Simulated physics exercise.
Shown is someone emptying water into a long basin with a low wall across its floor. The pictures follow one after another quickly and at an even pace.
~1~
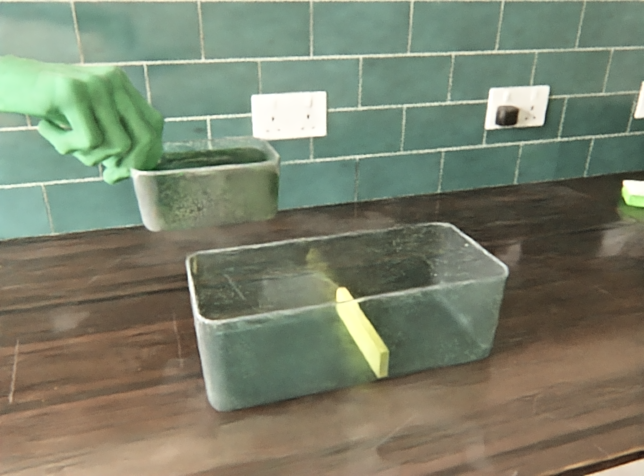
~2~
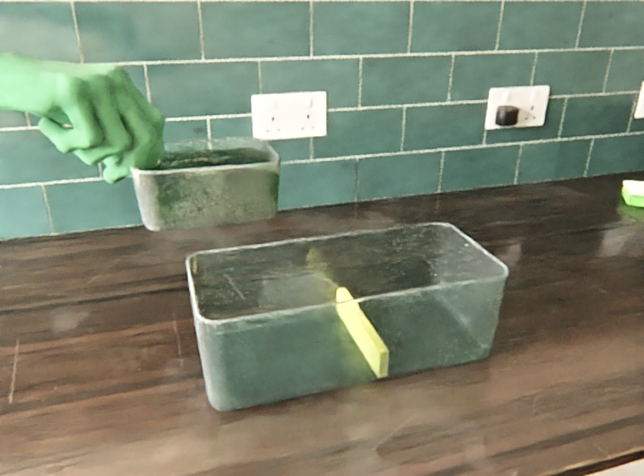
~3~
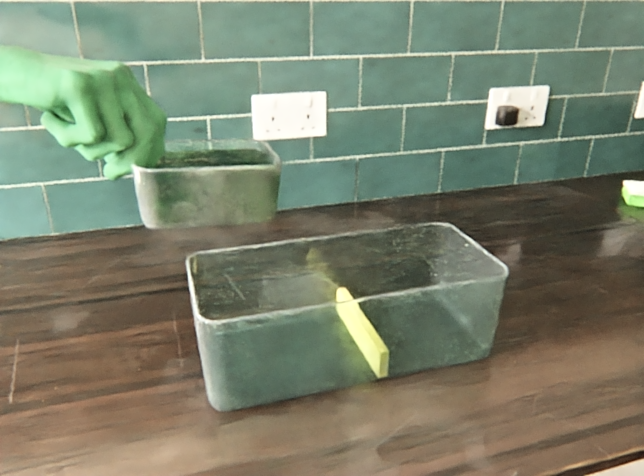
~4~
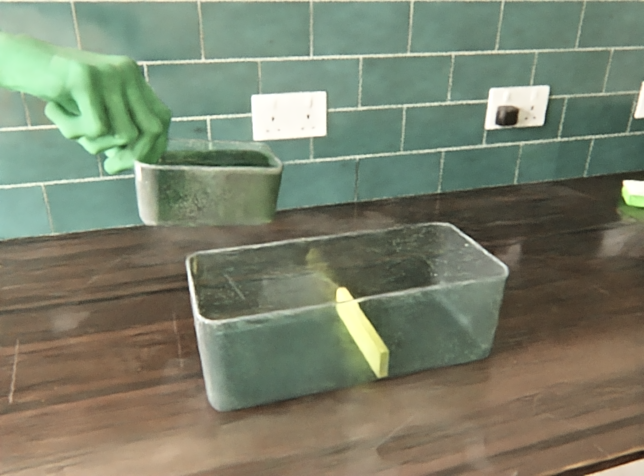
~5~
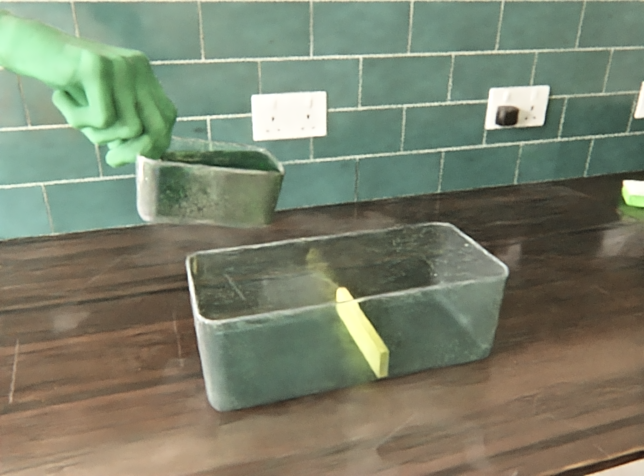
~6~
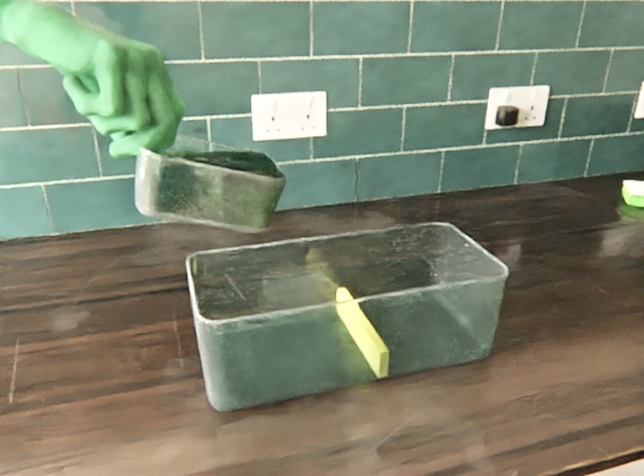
We see a green hand holding a small clear container above a long basin with a low yellow wall across its floor, first keeping it nearly level, then gradually tilting it down to the right.
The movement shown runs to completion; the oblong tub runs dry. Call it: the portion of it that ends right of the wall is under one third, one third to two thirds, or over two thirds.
Under one third.
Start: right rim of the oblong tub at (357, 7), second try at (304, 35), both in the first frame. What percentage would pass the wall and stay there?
One after the other: 75 %, 65 %.
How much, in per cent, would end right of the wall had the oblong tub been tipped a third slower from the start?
It comes to some 5 per cent.
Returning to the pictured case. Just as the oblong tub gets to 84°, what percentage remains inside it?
Roughly 20 %.
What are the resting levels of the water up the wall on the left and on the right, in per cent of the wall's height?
About 50 on the left and about 0 on the right.
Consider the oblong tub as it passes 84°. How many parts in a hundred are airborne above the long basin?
Around 35 in a hundred, more or less.
A moment on, the oblong tub is tipped on its side and 20 per cent is still to pour, 43 is left of the wall and 0 right of it.
Next, the oblong tub is tipped right over and 1 per cent is still to pour, 91 is left of the wall and 5 right of it.
Then the oblong tub is tipped right over and 0 per cent is still to pour, 93 is left of the wall and 6 right of it.
Later the oblong tub is tipped right over and 0 per cent is still to pour, 93 is left of the wall and 7 right of it.
At rest 93 per cent lies left of the wall, 7 right of it and 0 outside.
